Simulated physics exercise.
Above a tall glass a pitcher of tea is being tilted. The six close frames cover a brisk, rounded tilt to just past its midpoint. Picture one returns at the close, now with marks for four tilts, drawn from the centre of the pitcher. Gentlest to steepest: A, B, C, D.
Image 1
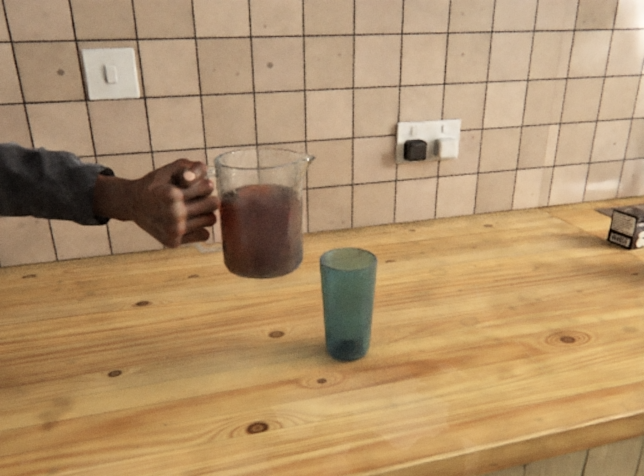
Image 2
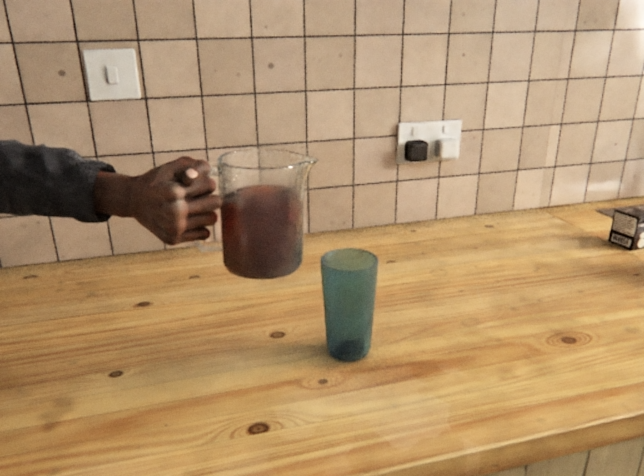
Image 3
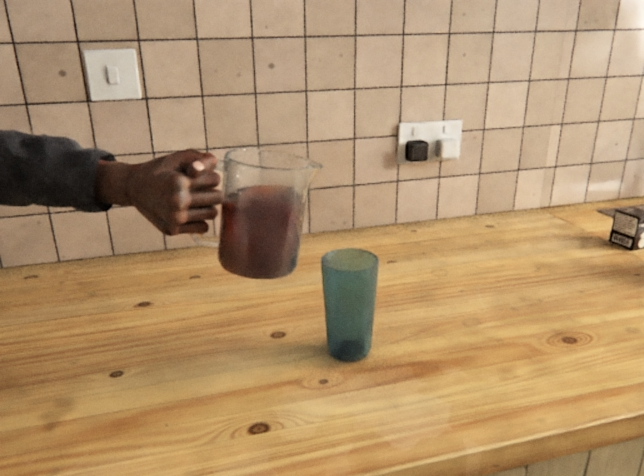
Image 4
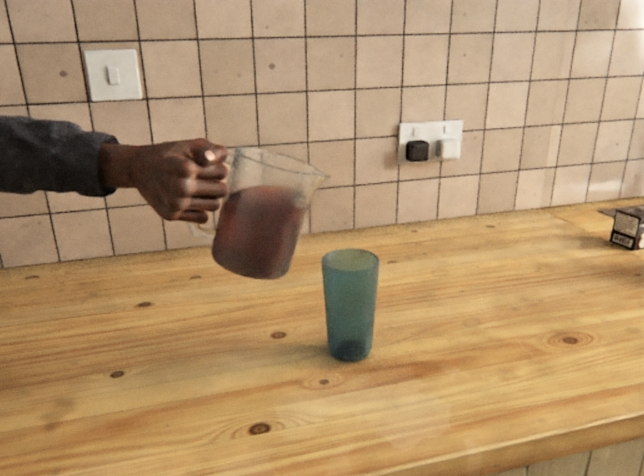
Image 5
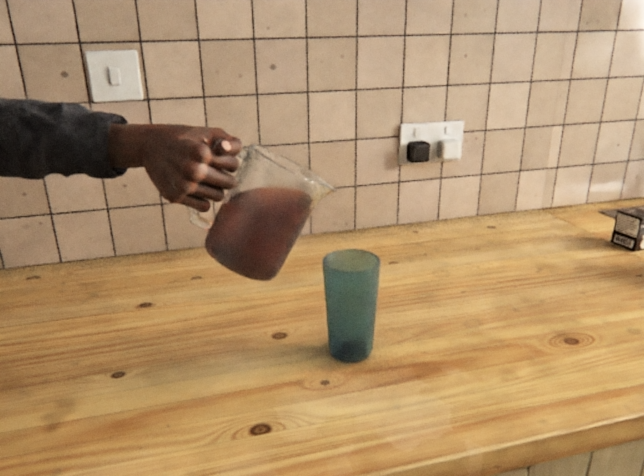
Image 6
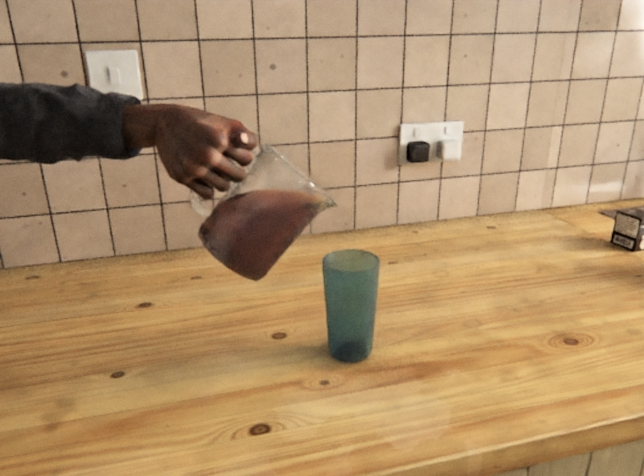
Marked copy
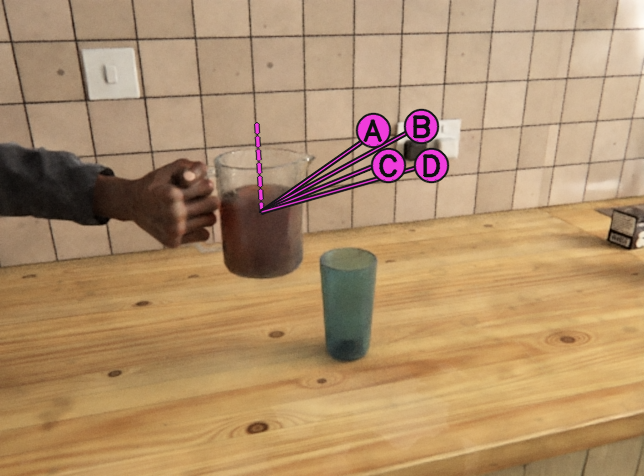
A hand held a clear pitcher of tea upright beside a tall blue-green glass on a wooden counter, then tilted it steadily to the right, lowering its lip toward the glass without any tea leaving.
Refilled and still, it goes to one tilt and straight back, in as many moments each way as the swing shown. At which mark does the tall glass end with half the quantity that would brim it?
Line B does it best.
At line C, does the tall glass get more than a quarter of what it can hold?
Yes.
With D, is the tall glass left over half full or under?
Over.
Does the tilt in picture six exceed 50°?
No, it does not.
On the marked copy, A at (360, 142); B at (405, 133); C at (371, 167); D at (414, 168).
With A, the tall glass ends with about 31 % of what it can hold.
With B, the tall glass ends with about 51 % of what it can hold.
With C, the tall glass ends with about 71 % of what it can hold.
With D, the tall glass ends with about 88 % of what it can hold; 3 % of the tea is spilt.
